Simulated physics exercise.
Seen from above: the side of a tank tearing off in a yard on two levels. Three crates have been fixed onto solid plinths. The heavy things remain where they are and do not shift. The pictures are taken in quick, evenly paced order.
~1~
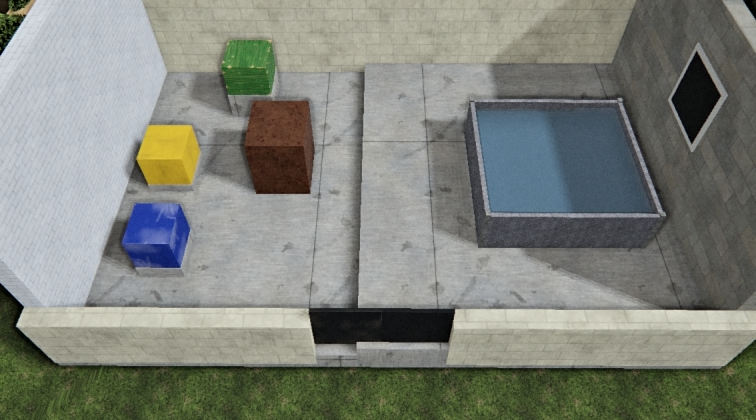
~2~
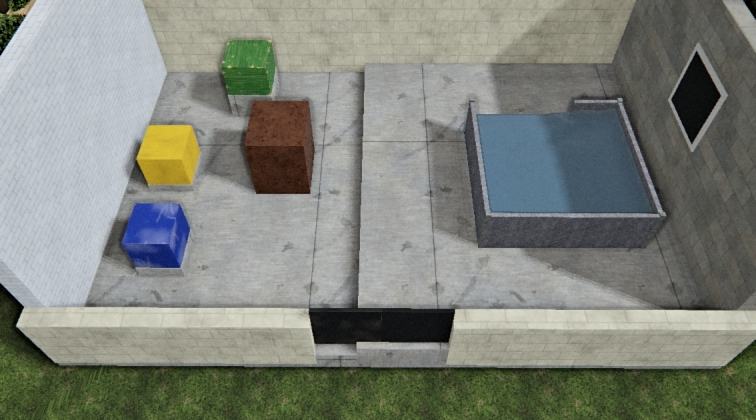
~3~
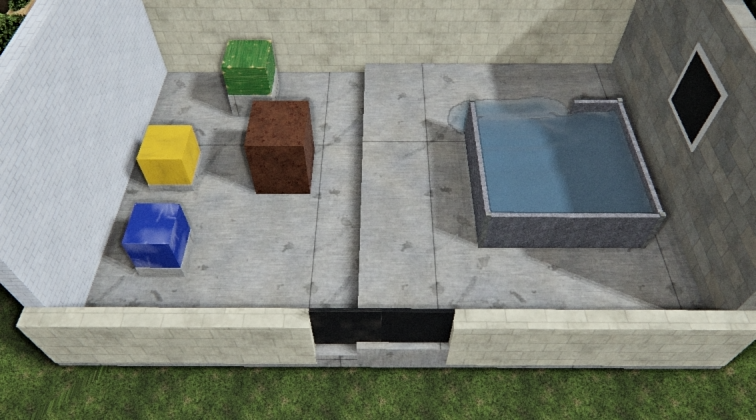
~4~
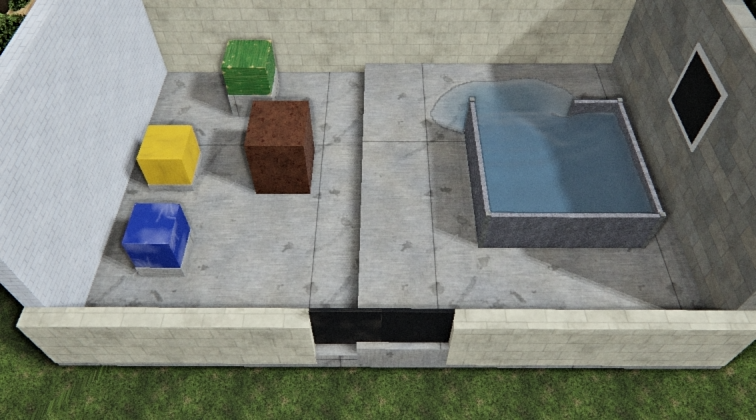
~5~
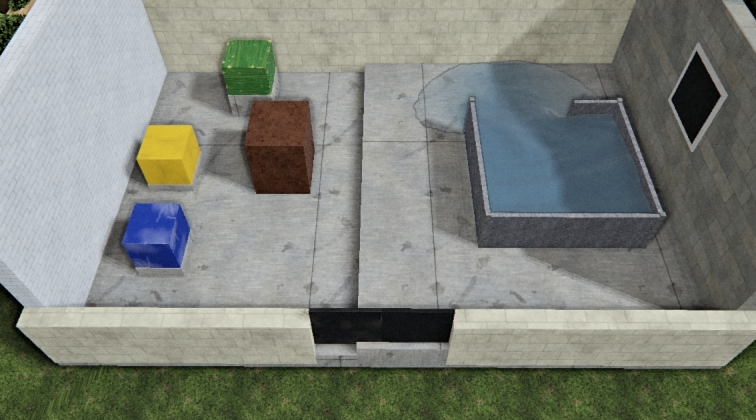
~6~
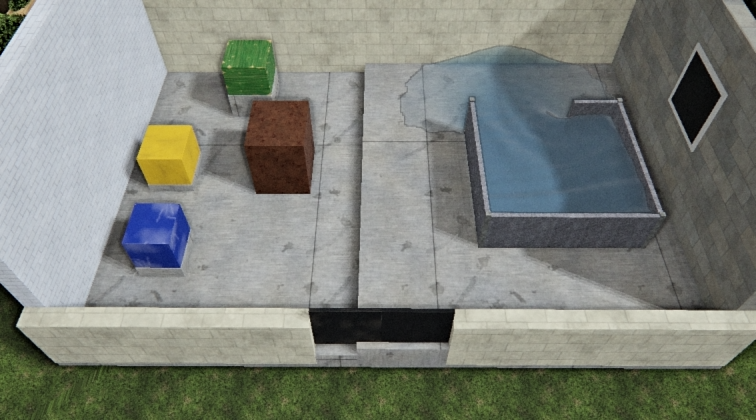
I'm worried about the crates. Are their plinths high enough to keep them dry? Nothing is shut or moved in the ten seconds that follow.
In order: The blue crate is missed by the water. The yellow crate is reached by the water. The green crate is missed by the water.
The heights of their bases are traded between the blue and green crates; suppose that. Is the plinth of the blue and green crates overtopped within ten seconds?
Blue crate stays out of it; green crate gets flooded.
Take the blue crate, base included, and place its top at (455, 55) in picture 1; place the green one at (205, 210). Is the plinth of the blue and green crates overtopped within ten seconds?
The blue crate gets flooded, while the green crate stays clear.
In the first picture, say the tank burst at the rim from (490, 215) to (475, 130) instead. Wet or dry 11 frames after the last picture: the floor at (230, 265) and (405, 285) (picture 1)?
Result, in order - waterlogged, waterlogged.
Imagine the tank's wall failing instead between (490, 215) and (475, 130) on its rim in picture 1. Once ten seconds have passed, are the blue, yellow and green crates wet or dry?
As I see it, the blue crate is overtopped, the yellow crate is overtopped and the green crate avoids the flood.
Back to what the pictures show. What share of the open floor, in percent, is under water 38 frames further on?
My estimate is roughly 85 percent.
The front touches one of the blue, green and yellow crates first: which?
I'd pick the crate marked green.
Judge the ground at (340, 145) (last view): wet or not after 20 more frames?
That point would be inundated.
A moment on, water covers 20 % of the floor; the blue crate not reached, the yellow crate not reached, the green crate not reached.
Next, water covers 30 % of the floor; the blue crate not reached, the yellow crate not reached, the green crate water round its plinth.
Then, water covers 50 % of the floor; the blue crate water round its plinth, the yellow crate water round its plinth, the green crate water round its plinth.
Later, water covers 85 % of the floor; the blue crate water round its plinth, the yellow crate water round its plinth, the green crate water round its plinth.
In the end, water covers 90 % of the floor; the blue crate stayed above the water, the yellow crate was topped, the green crate stayed above the water.
